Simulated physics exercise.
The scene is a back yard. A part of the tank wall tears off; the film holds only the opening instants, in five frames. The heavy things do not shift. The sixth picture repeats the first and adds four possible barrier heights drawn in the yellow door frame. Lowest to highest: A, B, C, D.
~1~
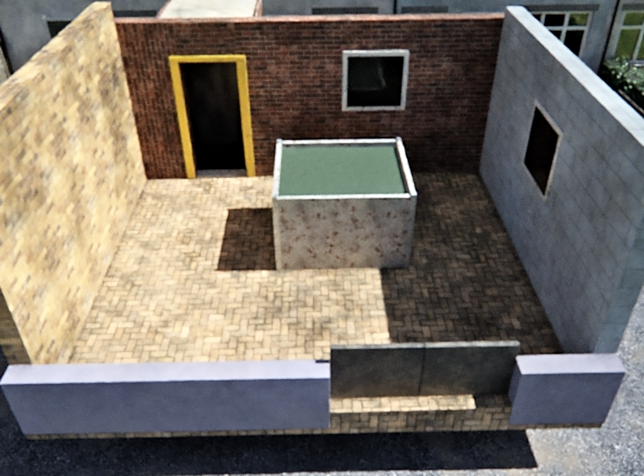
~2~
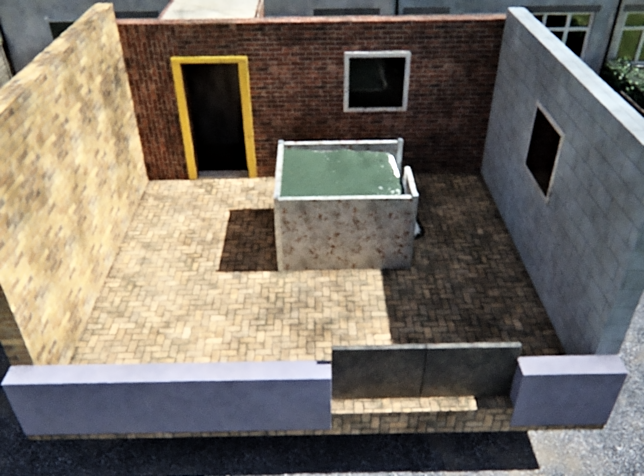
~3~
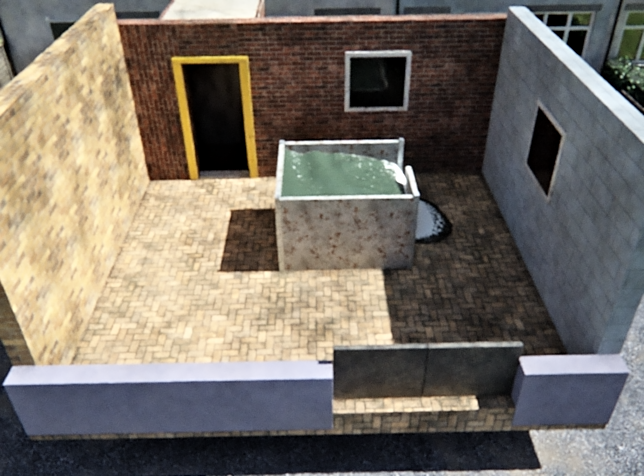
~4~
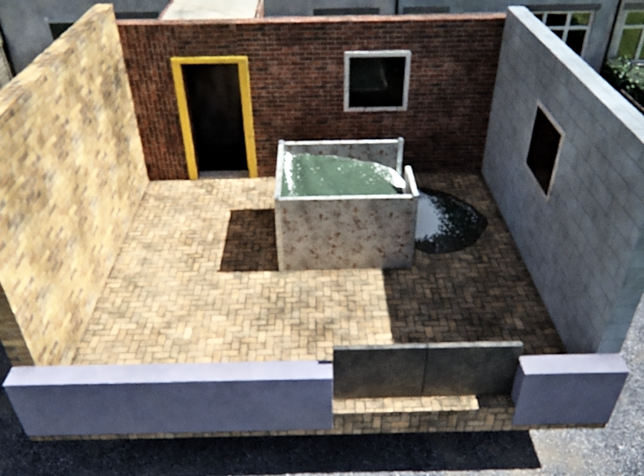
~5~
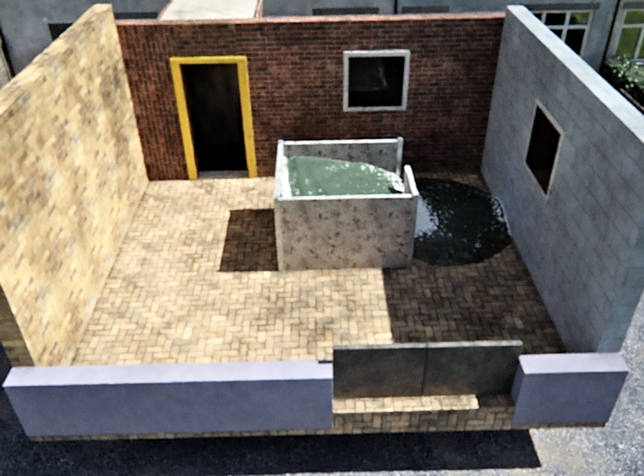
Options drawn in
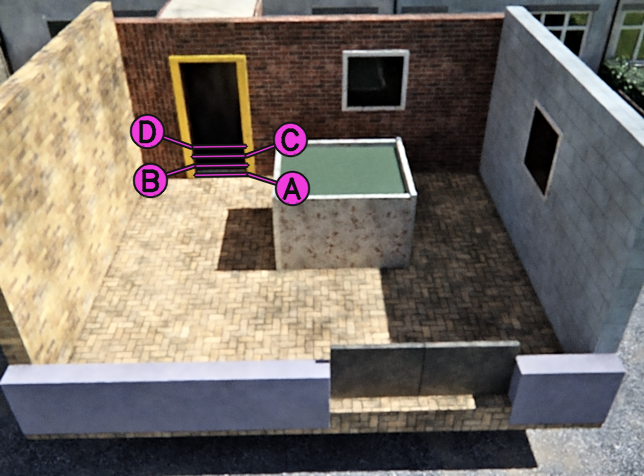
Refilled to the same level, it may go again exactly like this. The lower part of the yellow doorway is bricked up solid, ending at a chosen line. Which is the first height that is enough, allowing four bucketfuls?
Use line B.
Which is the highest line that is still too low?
It is A.
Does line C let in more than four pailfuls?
No.
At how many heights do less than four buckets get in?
Three of the four.
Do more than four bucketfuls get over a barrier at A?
Yes.
On the marked copy, A at (221, 174); B at (220, 165); C at (219, 156); D at (218, 146); from the bottom up A, B, C, D.
For line A, about 10 bucketfuls get in.
For line B, nothing gets over.
For line C, nothing gets over.
For line D, nothing gets over.
